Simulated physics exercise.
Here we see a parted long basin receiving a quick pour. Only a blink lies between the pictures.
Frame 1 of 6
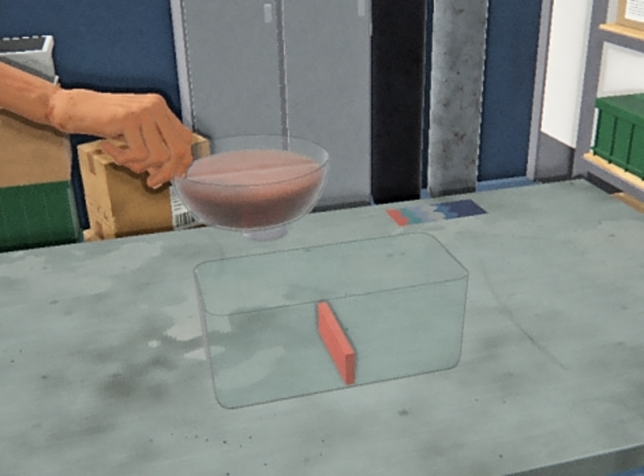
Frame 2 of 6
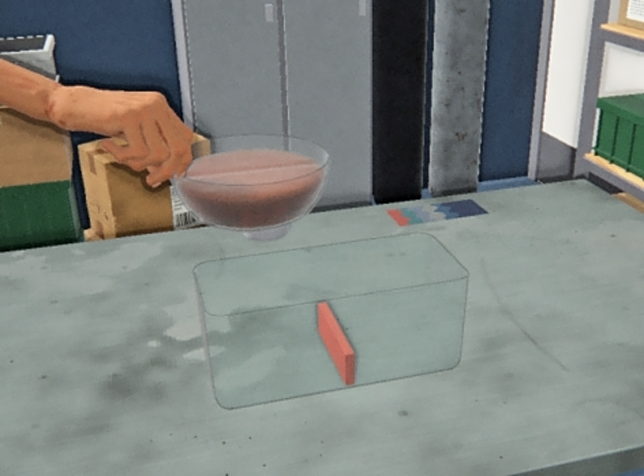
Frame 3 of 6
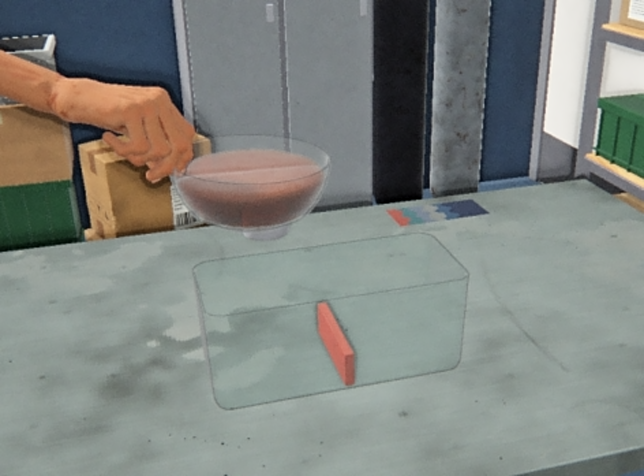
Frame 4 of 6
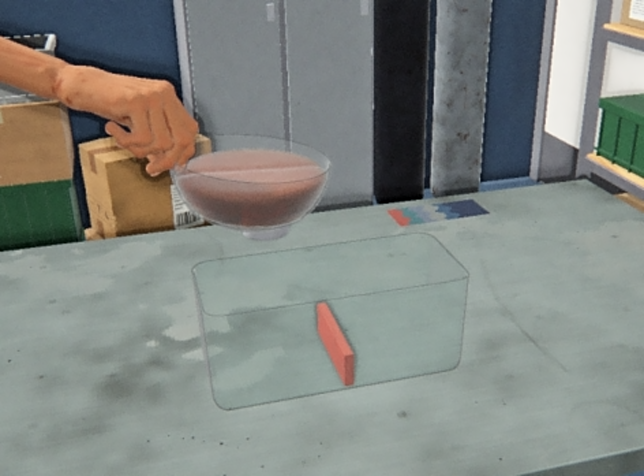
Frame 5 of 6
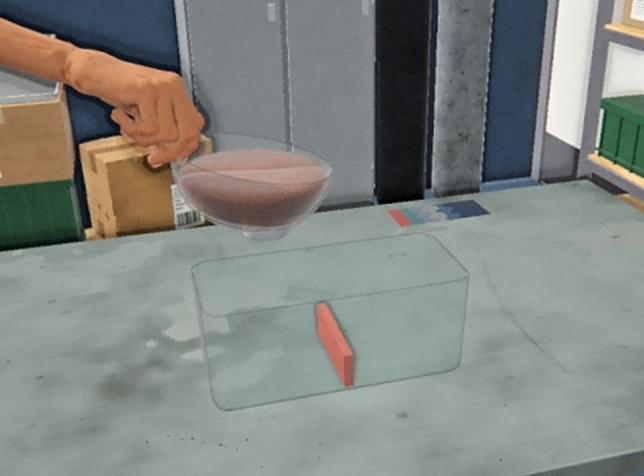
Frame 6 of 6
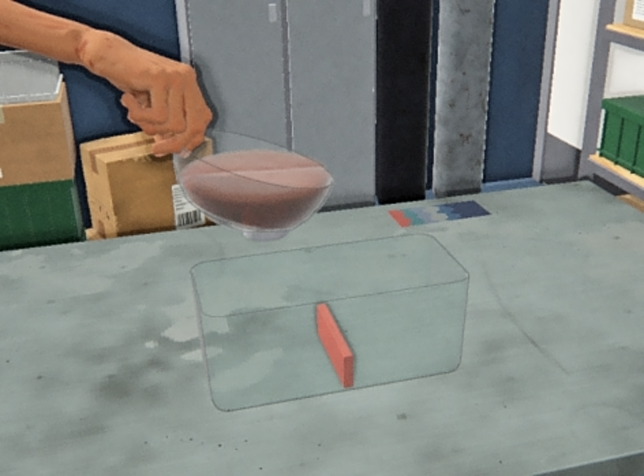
On a grey worktop, a hand tilting a clear bowl of reddish-brown contents rightward above a clear basin with a red divider.
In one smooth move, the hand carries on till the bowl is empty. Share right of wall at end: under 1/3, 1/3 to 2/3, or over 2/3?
Outstrips two thirds.
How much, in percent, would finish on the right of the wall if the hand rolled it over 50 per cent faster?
Near 60 parts in a hundred.
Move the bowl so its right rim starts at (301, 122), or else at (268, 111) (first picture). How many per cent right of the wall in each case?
Roughly 70 in a hundred the first time and 50 in a hundred the second.
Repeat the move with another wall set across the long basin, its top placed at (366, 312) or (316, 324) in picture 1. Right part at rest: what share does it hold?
50 % then 85 %.
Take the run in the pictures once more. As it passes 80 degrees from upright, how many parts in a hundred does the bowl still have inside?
It comes to 20 per cent or so.
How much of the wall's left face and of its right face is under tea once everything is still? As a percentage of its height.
I'd say about 20 for the left and about 80 for the right.
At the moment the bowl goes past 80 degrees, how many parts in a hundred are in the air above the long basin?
Estimated: 30 per cent or thereabouts.
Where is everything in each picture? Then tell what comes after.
In the first picture, tilt 0°; pouring edge (326, 151); surface from (174, 179) to (321, 162); the long basin's rim runs from (200, 291) to (449, 254); the wall's top is at (335, 328).
In the second picture, tilt 1°; pouring edge (326, 152); surface from (174, 179) to (322, 163).
In the third picture, tilt 3°; pouring edge (327, 155); surface from (174, 177) to (322, 164).
In the fourth picture, tilt 7°; pouring edge (328, 159); surface from (174, 175) to (323, 165).
In the fifth picture, tilt 12°; pouring edge (330, 166); surface from (177, 175) to (326, 166).
In the sixth picture, tilt 19°; pouring edge (330, 175); surface from (180, 176) to (325, 168); 1 per cent is over the edge.
A moment on, the bowl is tipped on its side and 21 per cent is still to pour, 0 is left of the wall and 50 right of it.
Next, the bowl is tipped right over and 0 per cent is still to pour, 21 is left of the wall and 77 right of it.
Then the bowl is tipped right over and 0 per cent is still to pour, 24 is left of the wall and 74 right of it.
Later the bowl is tipped right over and 0 per cent is still to pour, 24 is left of the wall and 74 right of it.
In the end 24 per cent lies left of the wall, 74 right of it and 2 outside.
